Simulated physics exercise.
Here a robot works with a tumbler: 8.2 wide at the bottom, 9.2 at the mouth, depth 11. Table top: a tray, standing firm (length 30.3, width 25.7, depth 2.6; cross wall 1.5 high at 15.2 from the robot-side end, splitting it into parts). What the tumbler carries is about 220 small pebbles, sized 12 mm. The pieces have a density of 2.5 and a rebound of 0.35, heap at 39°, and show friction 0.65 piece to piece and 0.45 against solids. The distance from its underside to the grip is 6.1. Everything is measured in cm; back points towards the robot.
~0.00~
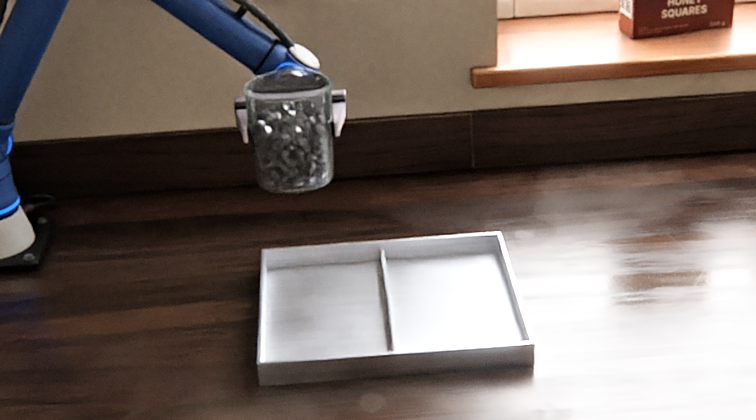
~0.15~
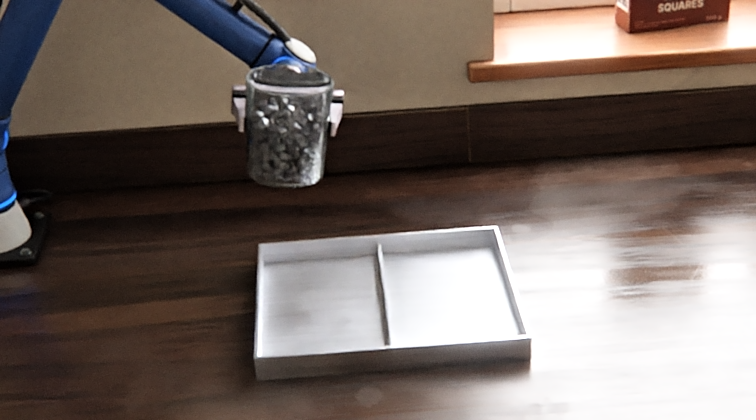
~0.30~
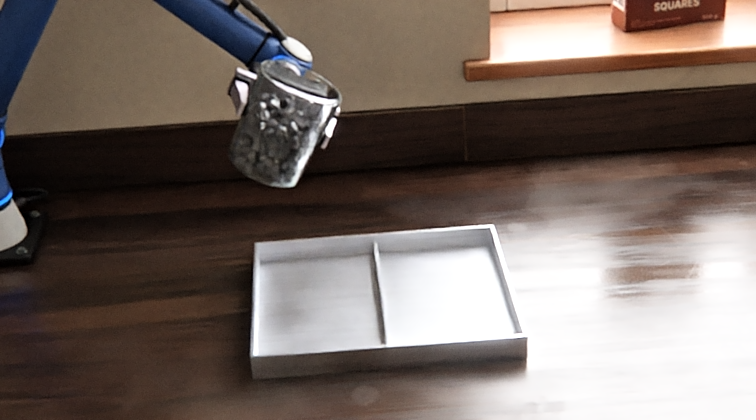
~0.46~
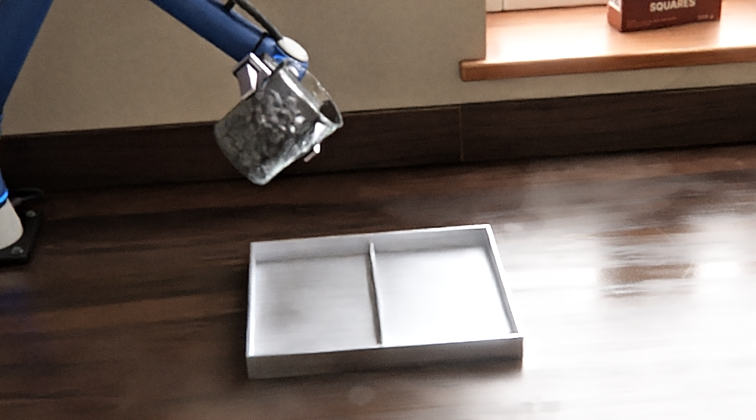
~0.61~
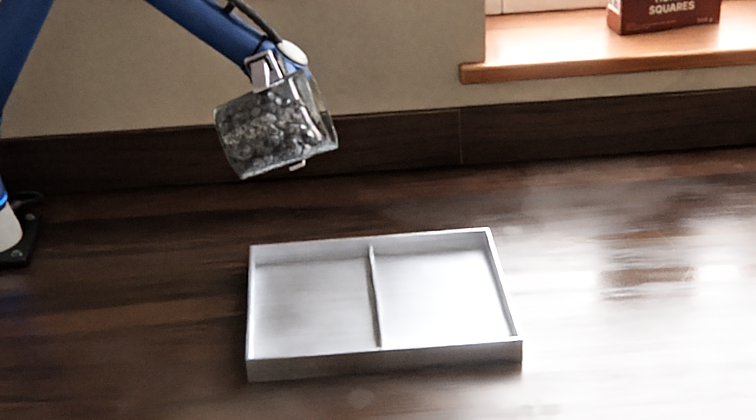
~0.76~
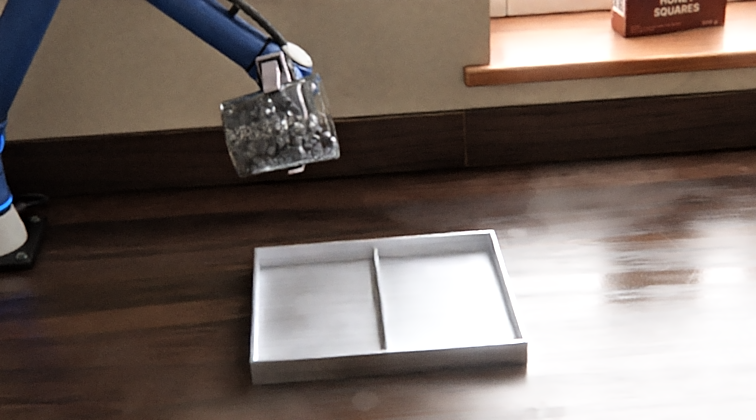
A clear tumbler of small grey pebbles, gripped by a blue robot arm at upper left, hangs above a dark, glossy wooden floor-like surface, seen from slightly above. Below it sits a pale grey tray split by one divider, with a reddish-brown box on the wooden sill at upper right. The arm tilts the tumbler steadily rightward until it lies nearly sideways, pebbles shifting inside, while the view drifts slightly.
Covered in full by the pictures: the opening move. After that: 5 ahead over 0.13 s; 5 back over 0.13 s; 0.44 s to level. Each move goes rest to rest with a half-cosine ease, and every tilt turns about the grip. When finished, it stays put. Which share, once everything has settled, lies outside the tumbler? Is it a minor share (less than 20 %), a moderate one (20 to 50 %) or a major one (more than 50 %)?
A moderate share.
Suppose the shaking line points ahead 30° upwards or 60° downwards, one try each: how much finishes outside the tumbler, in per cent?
Result: Approx. 40 % and 0 %, one try each.
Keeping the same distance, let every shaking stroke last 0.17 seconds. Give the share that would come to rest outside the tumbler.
Estimate for that case: 15 %.
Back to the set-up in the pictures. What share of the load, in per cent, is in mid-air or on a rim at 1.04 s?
That comes to about 24 per cent, more or less.
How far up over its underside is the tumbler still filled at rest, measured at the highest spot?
The top sits some 8.0 cm up.
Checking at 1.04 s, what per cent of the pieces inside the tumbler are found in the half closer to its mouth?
That share comes to roughly 55 percent.
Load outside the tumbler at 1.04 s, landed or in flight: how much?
Some 25 per cent.
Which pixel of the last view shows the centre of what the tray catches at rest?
Estimated centre at around (424, 301).
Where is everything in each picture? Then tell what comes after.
The tumbler middle at (291, 133), level; upper third of the load around (289, 127), from x 255 to 325, top at y 110; 225 in the tumbler, in the first picture.
The tumbler middle at (287, 128), tilted 8° forward; upper third of the load around (284, 120), from x 255 to 320, top at y 105, in the second picture.
The tumbler middle at (282, 126), tilted 27° forward; upper third of the load around (273, 118), from x 240 to 315, top at y 100, in the third picture.
The tumbler middle at (276, 125), tilted 52° forward; upper third of the load around (265, 116), from x 225 to 305, top at y 95, in the fourth picture.
The tumbler middle at (274, 126), tilted 71° forward; upper third of the load around (260, 114), from x 225 to 310, top at y 95, in the fifth picture.
The tumbler middle at (279, 128), tilted 79° forward; upper third of the load around (261, 117), from x 230 to 330, top at y 100; 225 in the tumbler, in the sixth picture.
After 1.04 s, tilted 79° forward, highest piece 26 above the table; 172 in the tumbler, 53 in flight or on a rim.
After 1.32 s, tilted 18° forward, highest piece 29 above the table; 157 in the tumbler, 52 in the far-side part, 15 in the robot-side part, 1 in flight or on a rim.
After 1.66 s, level, highest piece 28 above the table; 157 in the tumbler, 53 in the far-side part, 15 in the robot-side part.
After 2.71 s, level, highest piece 27 above the table; 157 in the tumbler, 53 in the far-side part, 15 in the robot-side part.
In the end, 157 in the tumbler, 53 in the far-side part, 15 in the robot-side part. That is 30 % outside the tumbler.
